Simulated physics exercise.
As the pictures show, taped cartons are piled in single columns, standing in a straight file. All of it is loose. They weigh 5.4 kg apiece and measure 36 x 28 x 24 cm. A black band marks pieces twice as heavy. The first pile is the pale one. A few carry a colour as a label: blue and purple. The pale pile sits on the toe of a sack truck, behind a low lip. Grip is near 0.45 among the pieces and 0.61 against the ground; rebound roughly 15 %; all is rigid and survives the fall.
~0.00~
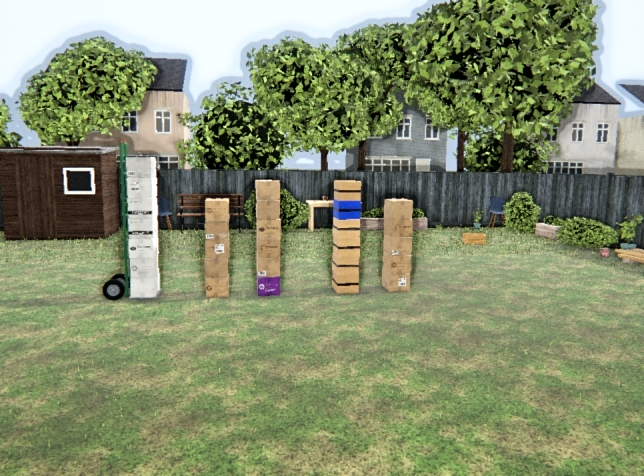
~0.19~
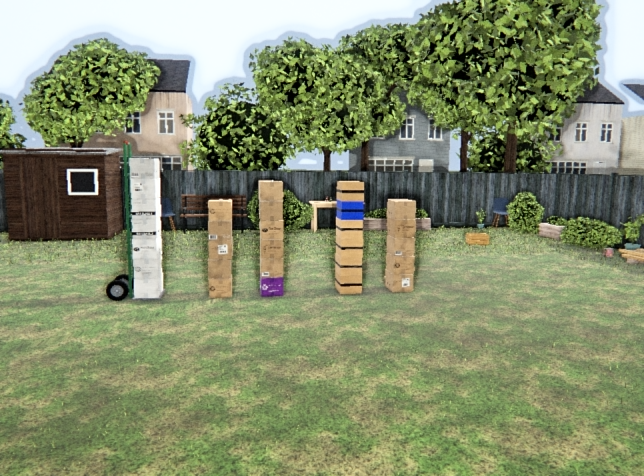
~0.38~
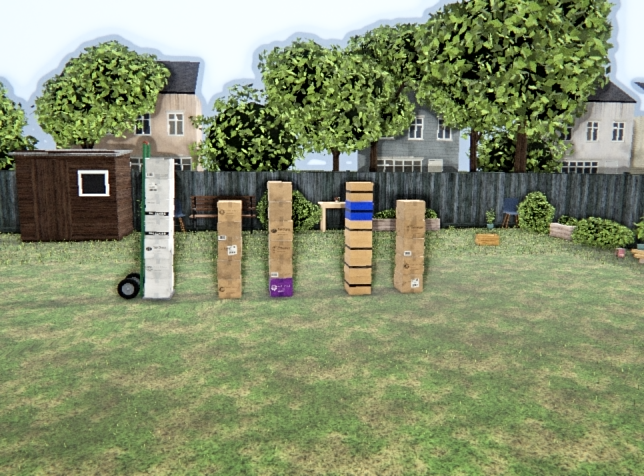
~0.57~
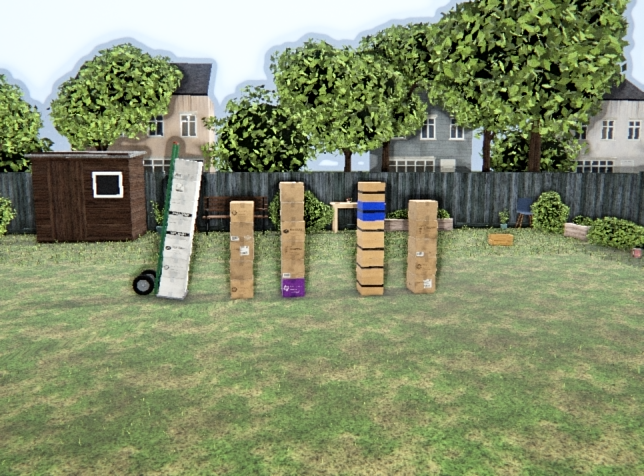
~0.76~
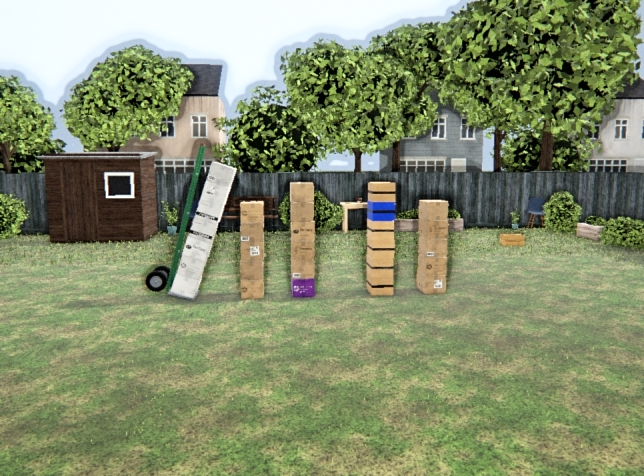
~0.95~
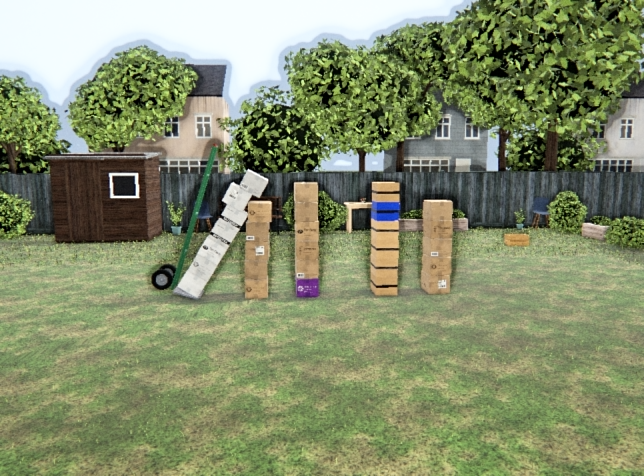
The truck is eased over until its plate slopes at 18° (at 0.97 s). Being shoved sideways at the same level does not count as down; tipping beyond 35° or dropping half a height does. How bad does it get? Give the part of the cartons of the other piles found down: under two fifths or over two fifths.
The part is more than two fifths.
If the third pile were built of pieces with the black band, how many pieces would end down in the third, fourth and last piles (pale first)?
In that case third 6, fourth 6, last 5.
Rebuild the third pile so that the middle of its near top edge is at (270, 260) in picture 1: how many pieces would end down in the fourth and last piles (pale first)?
In that case fourth 0, last 0.
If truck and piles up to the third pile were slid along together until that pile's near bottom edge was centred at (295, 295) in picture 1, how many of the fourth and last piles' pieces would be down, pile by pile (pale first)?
Then fourth 5, last 5.
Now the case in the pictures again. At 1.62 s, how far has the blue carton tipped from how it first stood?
About 0°.
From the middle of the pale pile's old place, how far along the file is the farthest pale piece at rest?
Roughly 250 cm along.
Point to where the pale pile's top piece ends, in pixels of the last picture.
Near (378, 264).
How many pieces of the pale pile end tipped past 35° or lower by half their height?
7 pale pieces.
Around 1.62 s, 7 of the pale pile down; none of the 22 other cartons down, 11 disturbed; purple carton tipped 17°.
Around 2.56 s, 7 of the pale pile down; 16 of the 22 other cartons down; purple carton tipped 50°; blue carton tipped 38°, 20 cm lower.
Finally (4.7 s), 7 of the pale pile down; 22 of the 22 other cartons down; blue carton on its side; purple carton tipped 50°. That is 100 per cent. Seen by the last camera, middles, blue carton near (497, 258), purple carton near (318, 280).
